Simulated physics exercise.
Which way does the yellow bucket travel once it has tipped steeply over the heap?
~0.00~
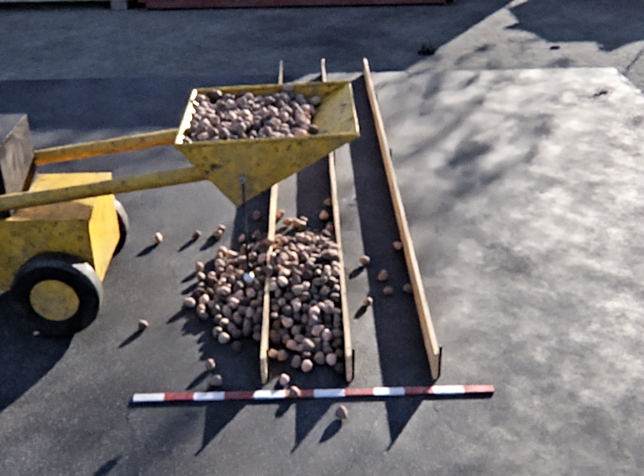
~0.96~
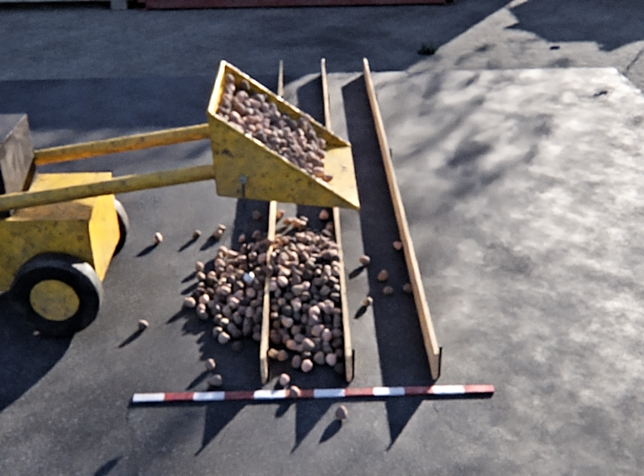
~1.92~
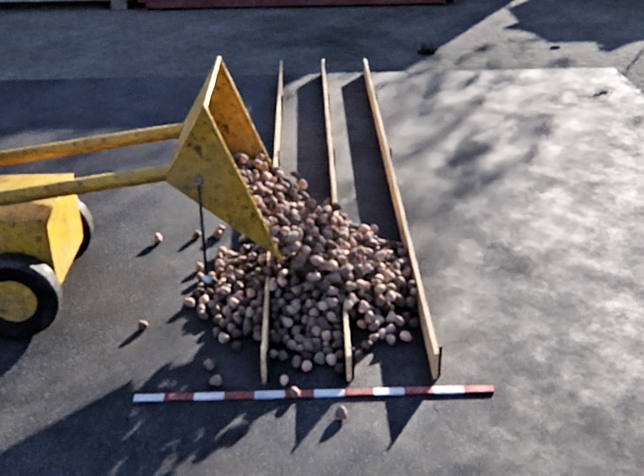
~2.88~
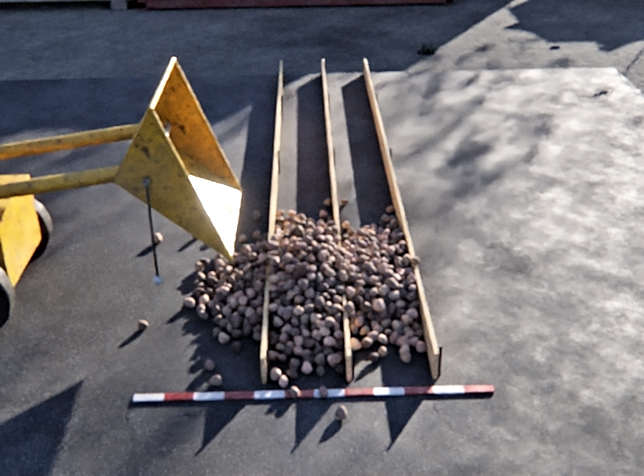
It moves to the left, away from the heap of stones, as the loader draws back.
Yellow loader tipping a bucket of rounded stones onto a loose heap among wooden planks, then backing left with the bucket empty.
